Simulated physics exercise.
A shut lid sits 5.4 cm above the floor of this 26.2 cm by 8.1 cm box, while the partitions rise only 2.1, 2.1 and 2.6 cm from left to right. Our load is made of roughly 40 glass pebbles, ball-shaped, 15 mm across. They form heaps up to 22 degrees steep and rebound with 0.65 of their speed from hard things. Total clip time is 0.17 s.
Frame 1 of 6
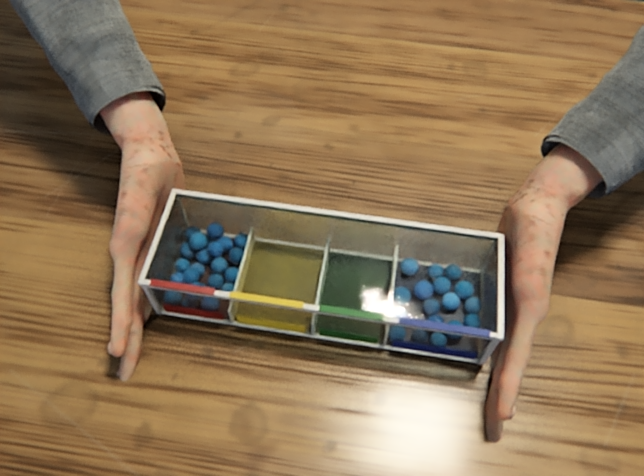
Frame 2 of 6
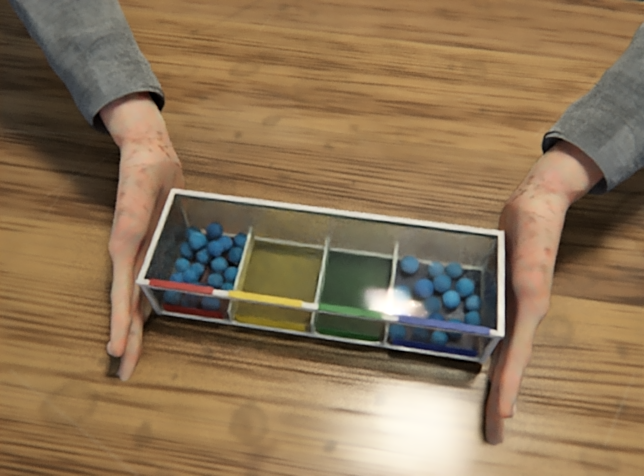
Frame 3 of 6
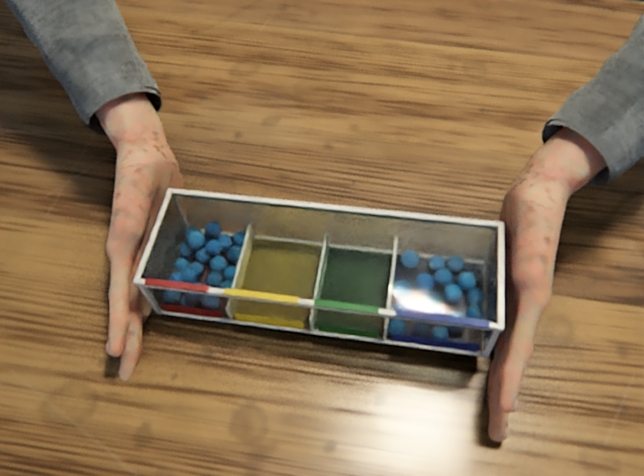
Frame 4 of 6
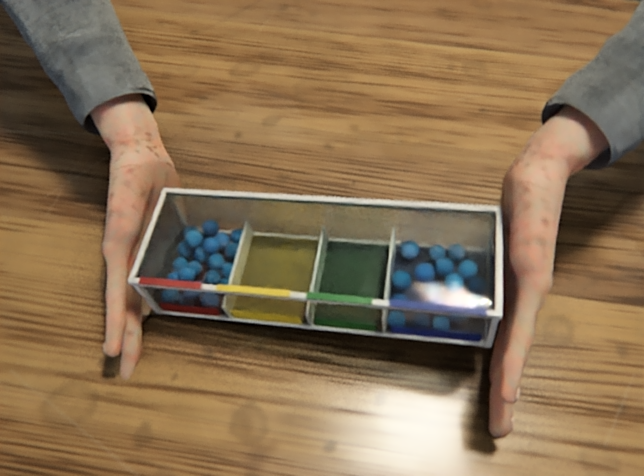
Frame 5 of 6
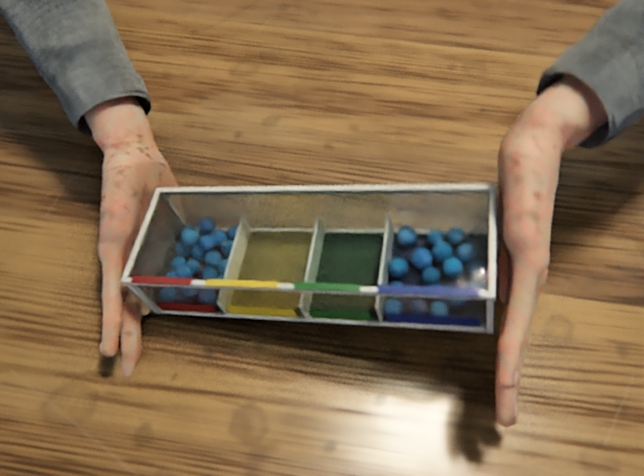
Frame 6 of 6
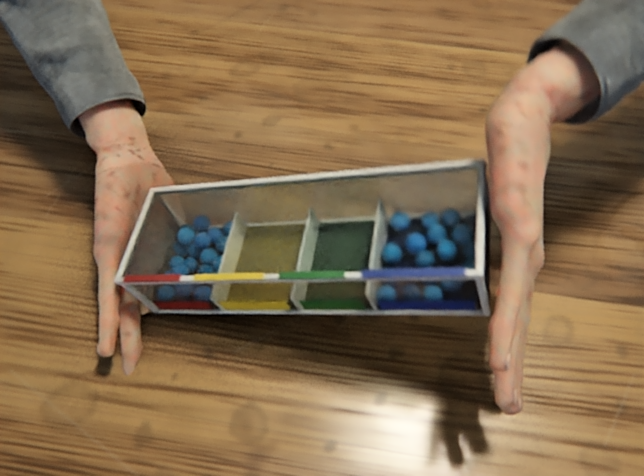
Two hands in grey sleeves hold the ends of a clear, white-edged box above a wooden table, seen from above at a steady angle. Small blue balls fill parts of the red section at left and the blue section at right, while the yellow and green sections between are empty. The hands gradually tilt the box, raising its right end, and the balls stay in their sections.
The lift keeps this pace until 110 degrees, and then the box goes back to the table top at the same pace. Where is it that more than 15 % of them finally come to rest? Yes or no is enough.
Red, yes; blue, no; green, no; yellow, no.
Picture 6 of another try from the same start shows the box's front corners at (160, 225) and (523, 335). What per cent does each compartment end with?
Each compartment ends like this: Red 0 per cent, blue 100 per cent, green 0 per cent, yellow 0 per cent.
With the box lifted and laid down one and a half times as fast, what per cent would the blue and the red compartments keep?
Then blue would have 0 percent and red 85 percent.
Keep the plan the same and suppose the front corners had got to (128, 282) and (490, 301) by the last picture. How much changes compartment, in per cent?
Near 40 %.
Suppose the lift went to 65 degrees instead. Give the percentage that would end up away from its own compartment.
Estimate: Around 20 %.
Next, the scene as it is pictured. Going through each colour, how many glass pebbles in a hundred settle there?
The red one ends with 95, blue with 0, green with 0 and yellow with 10 per cent.
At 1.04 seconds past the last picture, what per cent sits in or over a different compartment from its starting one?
Around 40 per cent.
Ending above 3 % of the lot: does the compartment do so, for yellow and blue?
So yellow is a pass and blue is a miss.
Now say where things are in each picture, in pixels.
In the first picture, box tilt 0 degrees, front corners at (145, 281) and (497, 334); red 60 %, blue 40 %.
In the second picture, box tilt 1 degrees, front corners at (144, 281) and (497, 332).
In the third picture, box tilt 3 degrees, front corners at (141, 280) and (497, 325), lowest corner left front.
In the fourth picture, box tilt 8 degrees, front corners at (135, 279) and (495, 312), lowest corner left front.
In the fifth picture, box tilt 13 degrees, front corners at (128, 279) and (489, 293), lowest corner left front.
In the sixth picture, box tilt 19 degrees, front corners at (122, 279) and (476, 271), lowest corner left front; red 60 %, blue 40 %.
Then, 0.63 s after the last picture, tilt 110 degrees; red 60 %, blue 25 %, green 20 %.
Then, 1.04 s after the last picture, tilt 48 degrees; red 90 %, yellow 10 %.
Then, 1.54 s after the last picture, tilt 0 degrees; red 90 %, yellow 10 %.
In the end, red 95 %, blue 0 %, green 0 %, yellow 10 %.
